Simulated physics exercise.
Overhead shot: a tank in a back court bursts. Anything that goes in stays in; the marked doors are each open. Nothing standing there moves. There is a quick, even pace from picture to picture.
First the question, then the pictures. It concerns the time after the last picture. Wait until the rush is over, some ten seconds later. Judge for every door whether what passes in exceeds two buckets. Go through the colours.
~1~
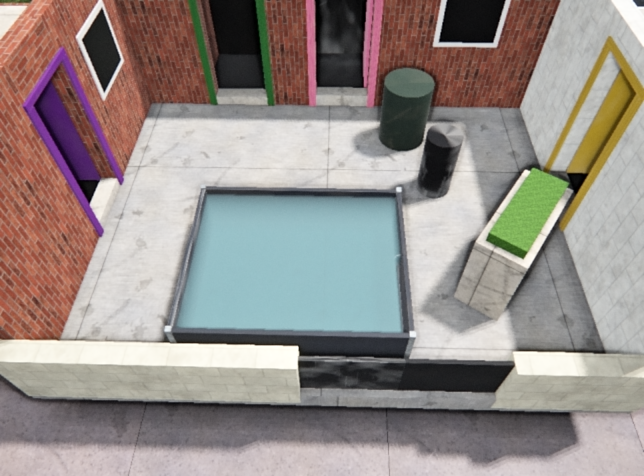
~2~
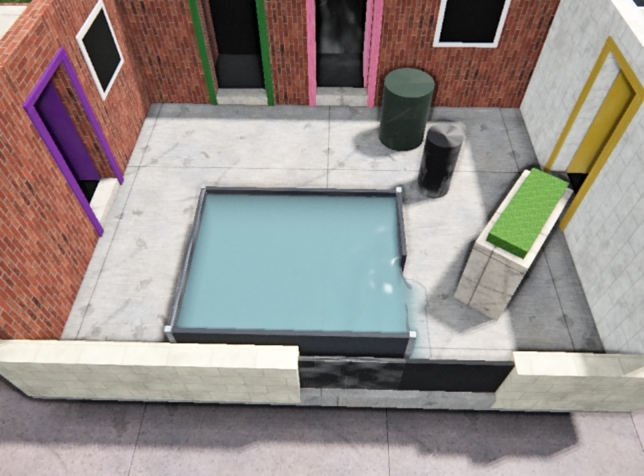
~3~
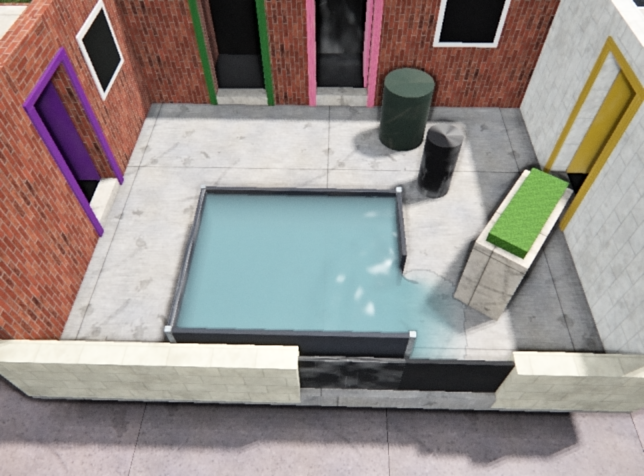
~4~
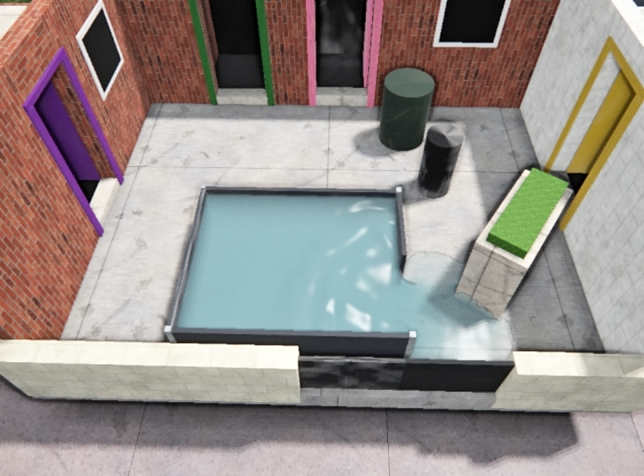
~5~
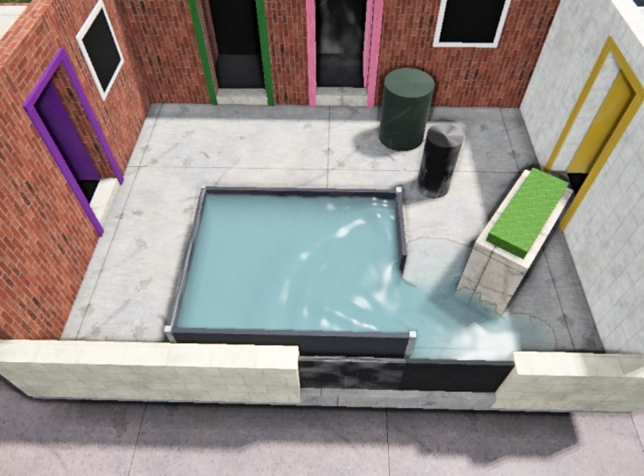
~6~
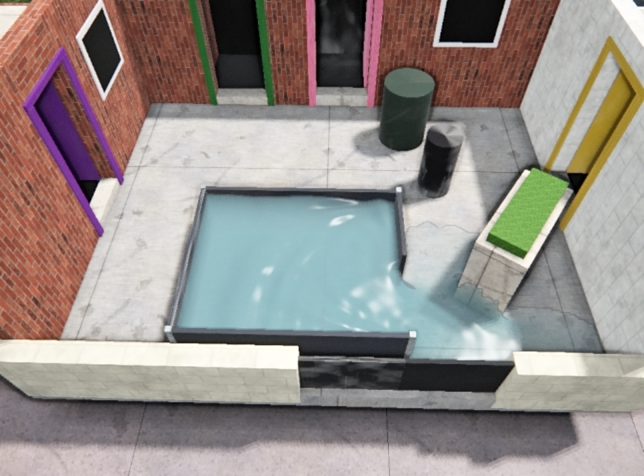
The green door does not exceed two; the yellow door does not exceed two; the pink door does not exceed two; the purple door does not exceed two.
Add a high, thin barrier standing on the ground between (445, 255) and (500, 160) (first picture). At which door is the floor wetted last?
The purple one.
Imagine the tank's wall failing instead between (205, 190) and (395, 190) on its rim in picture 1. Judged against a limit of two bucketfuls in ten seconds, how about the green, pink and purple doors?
Lab note: Green above the mark, pink above the mark, purple below the mark.
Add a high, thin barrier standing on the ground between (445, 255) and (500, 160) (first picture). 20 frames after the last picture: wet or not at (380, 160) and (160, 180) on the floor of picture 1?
As listed: Wet, no water.
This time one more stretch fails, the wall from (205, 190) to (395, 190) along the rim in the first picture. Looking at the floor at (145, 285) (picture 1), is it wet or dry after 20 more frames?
By then I'd expect it to be unwetted.
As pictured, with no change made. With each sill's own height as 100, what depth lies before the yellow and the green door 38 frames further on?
The first comes to about 40 percent, the second to about 20 percent.
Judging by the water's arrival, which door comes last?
That would be the purple door.
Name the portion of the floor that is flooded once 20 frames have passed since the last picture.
That's roughly 45 per cent.
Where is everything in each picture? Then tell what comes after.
The tank at (296, 257) is whole and still, in the first frame.
The front is at (412, 284), out from the gap at (401, 311), in the second frame.
Water pours out at (400, 313) and has run to (449, 289), in the third frame.
Water pours out at (400, 314) and has run to (505, 332), in the fourth frame.
Water pours out at (400, 314) and has run to (548, 342), in the fifth frame.
Water pours out at (400, 313) and has run to (593, 343), in the sixth frame.
A moment on, water covers 15 % of the floor; the green door not reached, the yellow door not reached, the pink door not reached, the purple door not reached.
Next, water covers 30 % of the floor; the green door not reached, the yellow door wet at the sill, nothing in, the pink door not reached, the purple door not reached.
Then, water covers 45 % of the floor; the green door not reached, the yellow door wet at the sill, nothing in, the pink door not reached, the purple door not reached.
Later, water covers 80 % of the floor; the green door wet at the sill, nothing in, the yellow door wet at the sill, nothing in, the pink door wet at the sill, nothing in, the purple door not reached.
In the end, water covers 95 % of the floor; the green door wet at the sill, nothing in, the yellow door wet at the sill, nothing in, the pink door wet at the sill, nothing in, the purple door wet at the sill, nothing in.
